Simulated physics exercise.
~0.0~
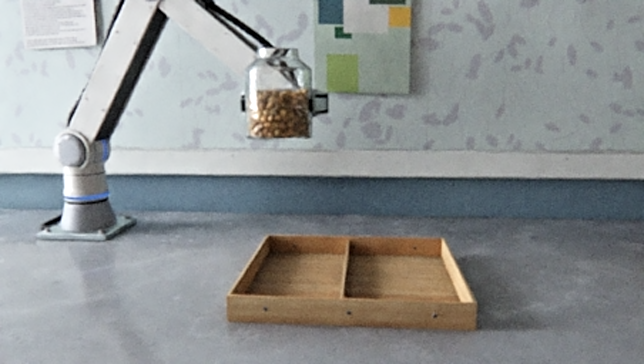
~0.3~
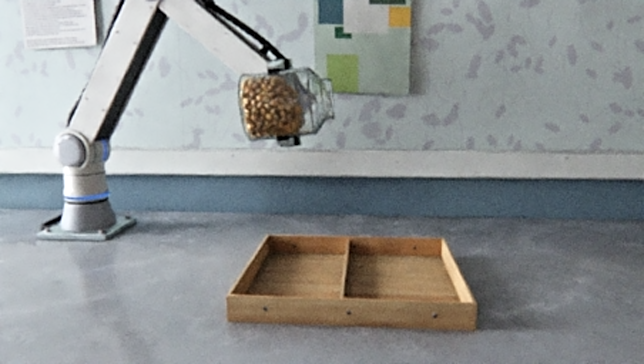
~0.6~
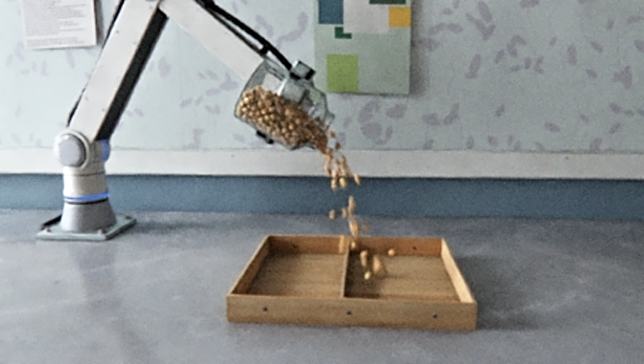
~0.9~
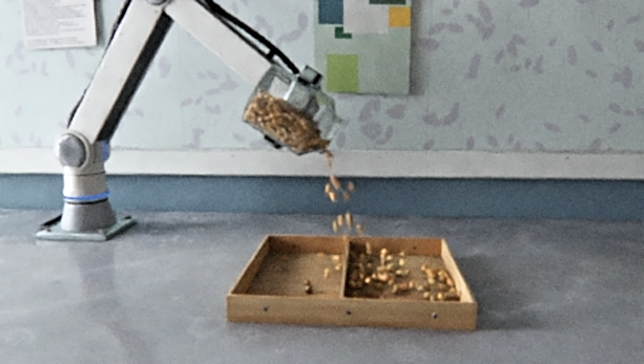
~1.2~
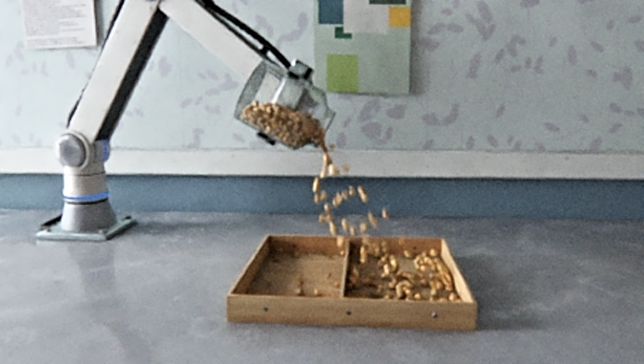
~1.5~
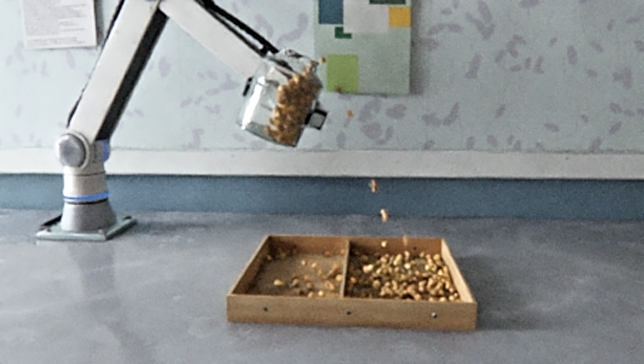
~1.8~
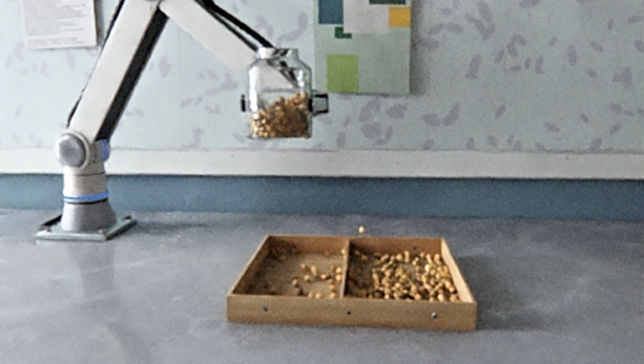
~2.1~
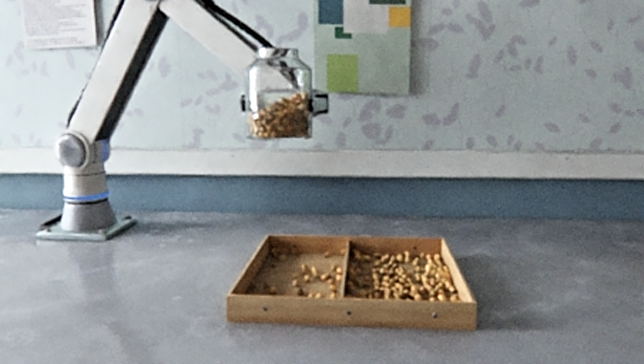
Robot arm tipping a glass jar, spilling chickpeas into a divided wooden tray, mostly the right side, then righting it partly full.
